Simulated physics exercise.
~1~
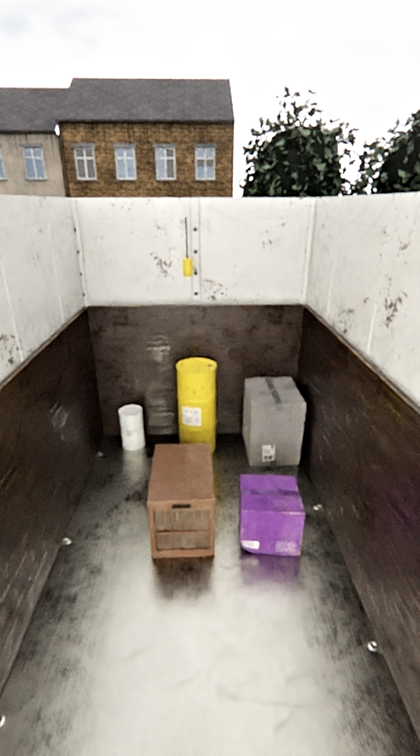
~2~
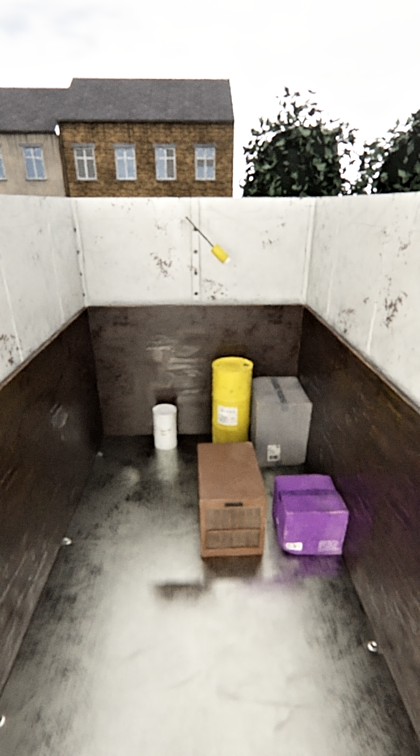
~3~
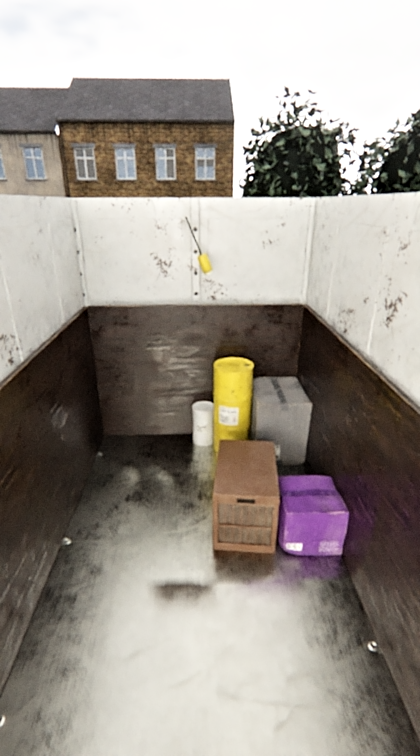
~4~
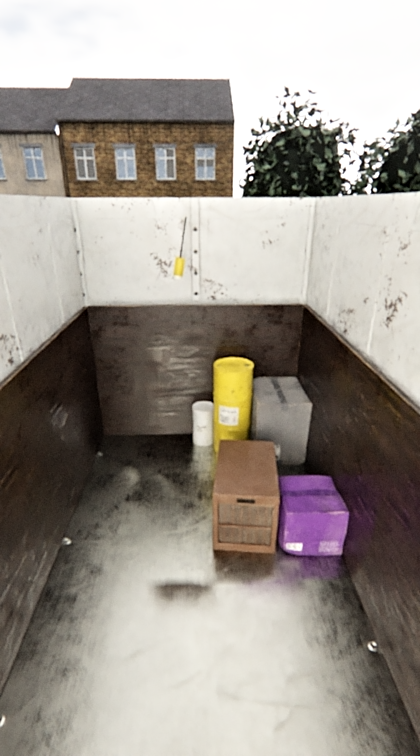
Yellow drum, white canister, brown chest and purple box sliding right in an open-topped bay, then resting beside a grey box.
